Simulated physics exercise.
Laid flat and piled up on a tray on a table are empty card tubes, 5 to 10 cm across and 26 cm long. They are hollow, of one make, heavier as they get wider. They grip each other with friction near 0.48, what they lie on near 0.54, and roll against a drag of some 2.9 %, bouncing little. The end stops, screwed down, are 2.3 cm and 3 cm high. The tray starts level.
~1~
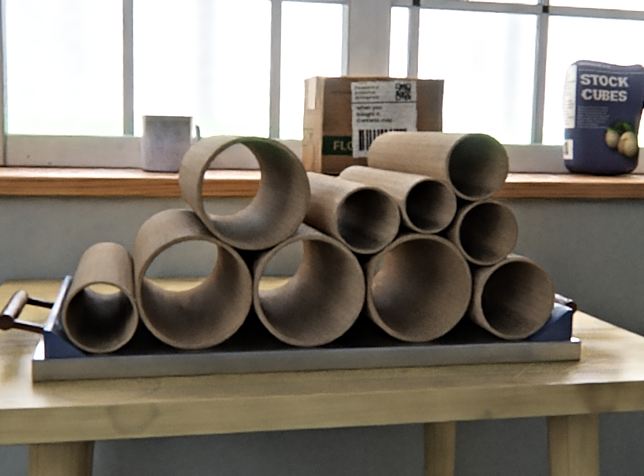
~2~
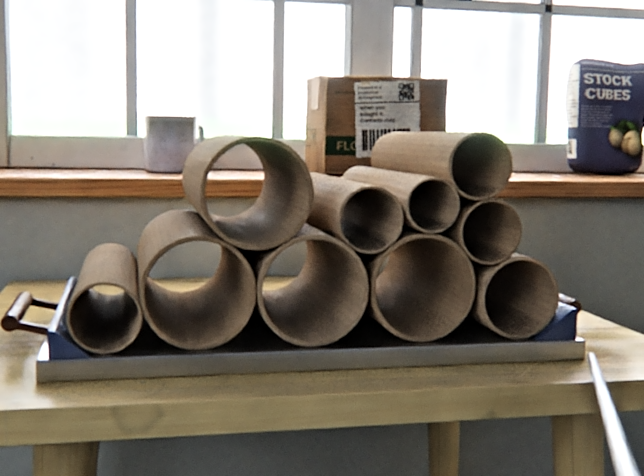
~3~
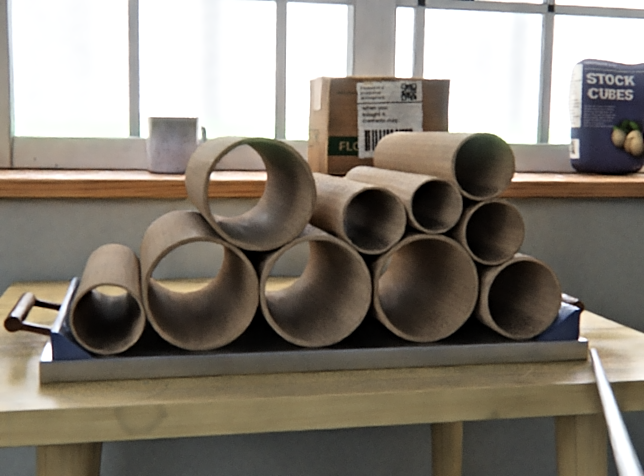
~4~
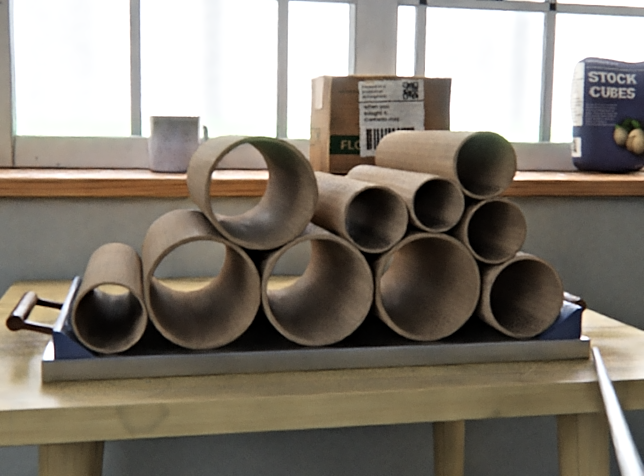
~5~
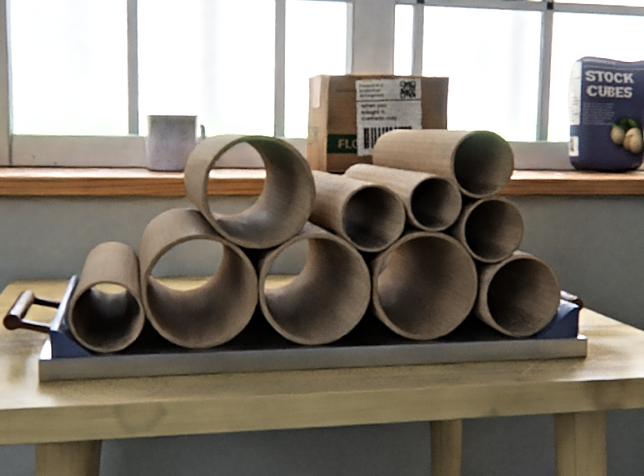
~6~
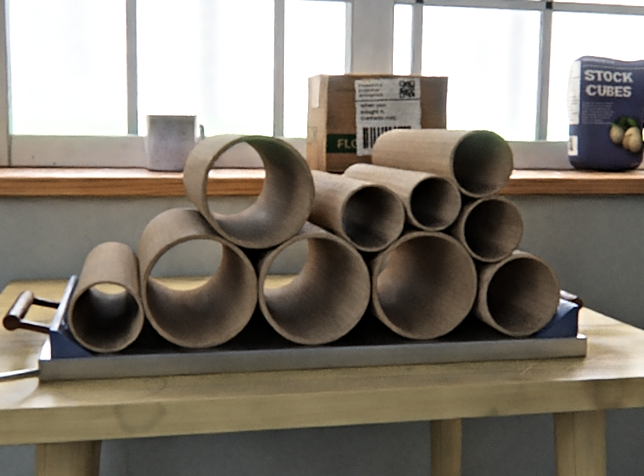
On a wooden table by a window, hollow card tubes lie piled on a tray and stay still while a thin pointer appears at the right end, withdraws, and then shows at the left end.
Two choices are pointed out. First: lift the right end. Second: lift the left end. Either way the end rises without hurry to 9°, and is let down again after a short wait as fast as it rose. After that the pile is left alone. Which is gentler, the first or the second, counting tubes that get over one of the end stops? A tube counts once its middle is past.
The first: 0 against 1.
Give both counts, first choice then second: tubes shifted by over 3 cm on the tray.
With the first 0, with the second 1.
First choice, 1.41 s in, right end up 6°; 0 now displaced over 3 cm; not one over the end stops.
First choice, at rest by 2.1 s, 0 moved over 3 cm; not one over the end stops; top of the pile 19 cm high, from 19 cm.
Second choice, 1.41 s in, left end up 6°; 1 now displaced over 3 cm; 1 over the right wedge; the one last seen at (482, 164) 30 cm right and 22 cm down.
Second choice, at rest by 2.1 s, 1 moved over 3 cm; 1 over the right wedge; the one last seen at (482, 164) fallen off to the right; top of the pile 19 cm high, from 19 cm.
